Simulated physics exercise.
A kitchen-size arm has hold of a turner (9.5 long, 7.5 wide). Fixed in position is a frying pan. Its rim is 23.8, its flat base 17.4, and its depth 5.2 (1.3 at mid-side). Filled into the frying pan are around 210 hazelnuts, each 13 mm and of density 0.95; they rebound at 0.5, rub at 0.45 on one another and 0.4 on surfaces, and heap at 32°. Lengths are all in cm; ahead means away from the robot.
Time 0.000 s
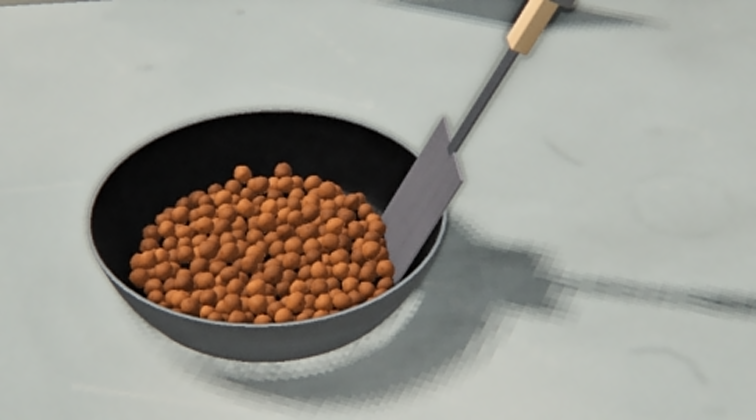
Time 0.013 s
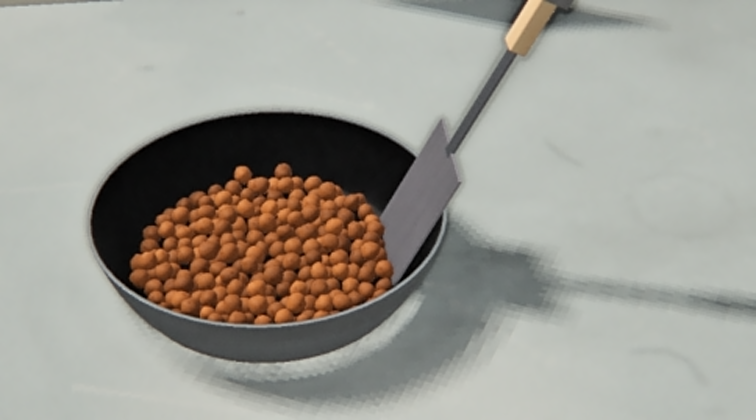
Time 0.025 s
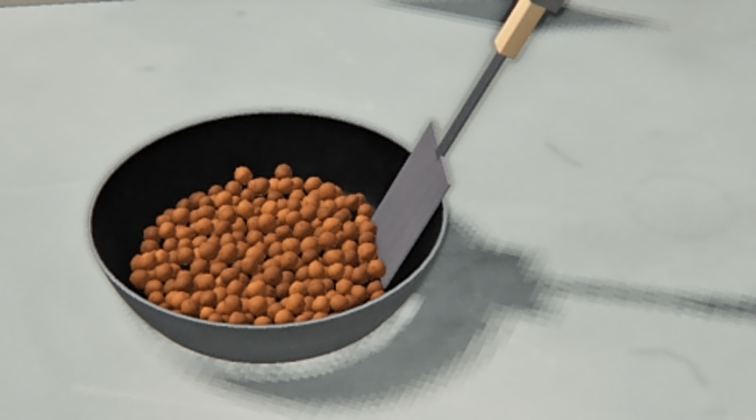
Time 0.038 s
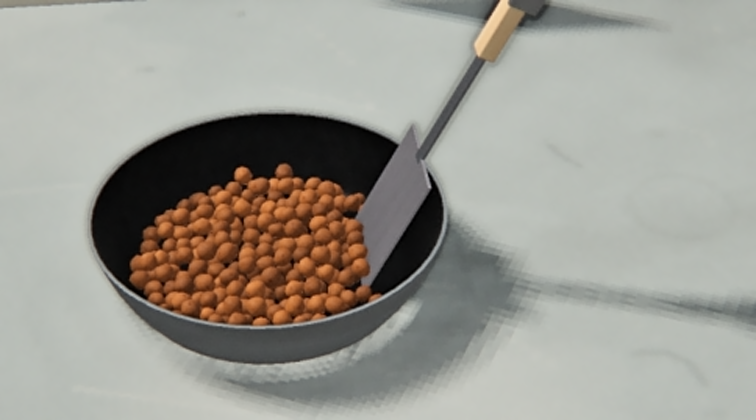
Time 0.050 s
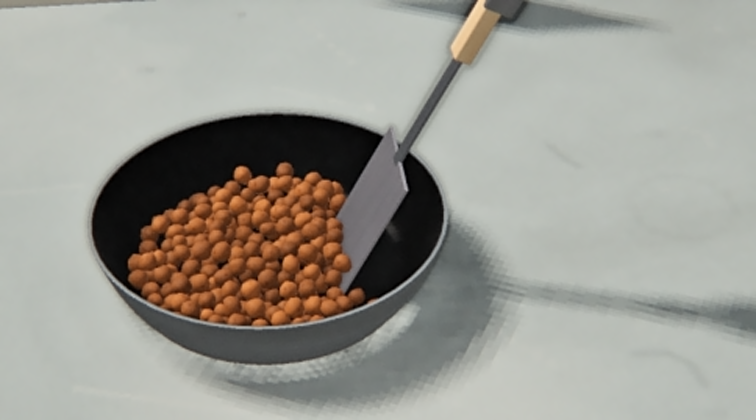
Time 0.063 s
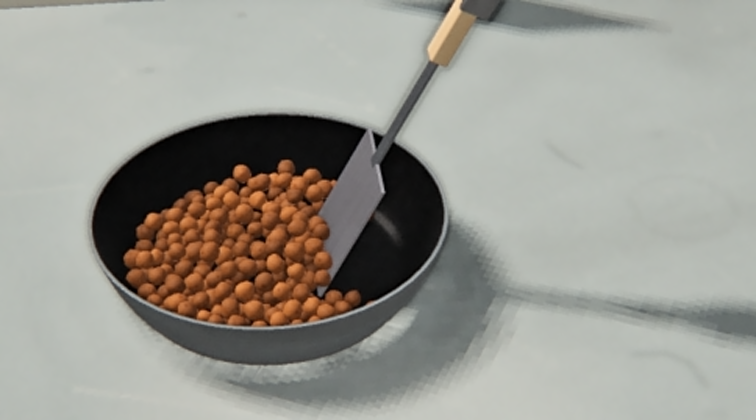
The video shows a turner with a wooden handle section standing in a dark frying pan of brown hazelnuts on a pale surface, then moving left through the pan, pushing the nuts together and exposing the pan's right side.
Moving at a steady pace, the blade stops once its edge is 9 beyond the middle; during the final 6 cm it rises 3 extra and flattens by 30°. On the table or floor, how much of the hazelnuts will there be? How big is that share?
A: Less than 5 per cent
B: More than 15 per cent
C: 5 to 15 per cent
The answer is B.
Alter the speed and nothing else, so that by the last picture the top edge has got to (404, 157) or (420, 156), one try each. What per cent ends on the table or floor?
Try one roughly 15 per cent; try two roughly 10 per cent.
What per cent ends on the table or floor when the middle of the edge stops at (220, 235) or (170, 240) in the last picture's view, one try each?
First try roughly 5 percent, second roughly 10 percent.
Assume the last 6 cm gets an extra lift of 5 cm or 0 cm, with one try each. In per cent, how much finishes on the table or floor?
You'd get some 20 per cent with the first setting and some 15 per cent with the second.
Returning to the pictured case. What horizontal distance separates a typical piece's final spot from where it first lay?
Roughly 3 cm.
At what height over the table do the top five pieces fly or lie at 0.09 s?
They are some 5 cm up.
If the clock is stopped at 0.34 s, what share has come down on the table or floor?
5 %.
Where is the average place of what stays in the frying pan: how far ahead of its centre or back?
Roughly 3.0 centimetres ahead.
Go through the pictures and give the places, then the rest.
In the first picture, the turner top edge at (453, 148), sloping 63°; upper third of the load around (271, 248), from x 140 to 385, top at y 170; 212 in the frying pan.
In the second picture, the turner top edge at (452, 149), sloping 63°; upper third of the load around (271, 249), from x 140 to 385, top at y 175.
In the third picture, the turner top edge at (441, 151), sloping 63°; upper third of the load around (279, 249), from x 140 to 380, top at y 175.
In the fourth picture, the turner top edge at (422, 155), sloping 63°; upper third of the load around (279, 249), from x 140 to 380, top at y 175.
In the fifth picture, the turner top edge at (399, 157), sloping 63°; upper third of the load around (281, 250), from x 140 to 375, top at y 170.
In the sixth picture, the turner top edge at (376, 159), sloping 63°; upper third of the load around (274, 240), from x 135 to 375, top at y 170; 212 in the frying pan.
After 0.09 s, sloping 63°, highest piece 6 above the table; 212 in the frying pan.
After 0.13 s, sloping 55°, highest piece 6 above the table; 212 in the frying pan.
After 0.34 s, sloping 33°, highest piece 16 above the table; 164 in the frying pan, 10 on the table or floor, 38 on the blade or in flight.
After 1.39 s, sloping 33°, highest piece 3 above the table; 164 in the frying pan, 48 on the table or floor.
In the end, 164 in the frying pan, 48 on the table or floor. That is 23 % on the table or floor.
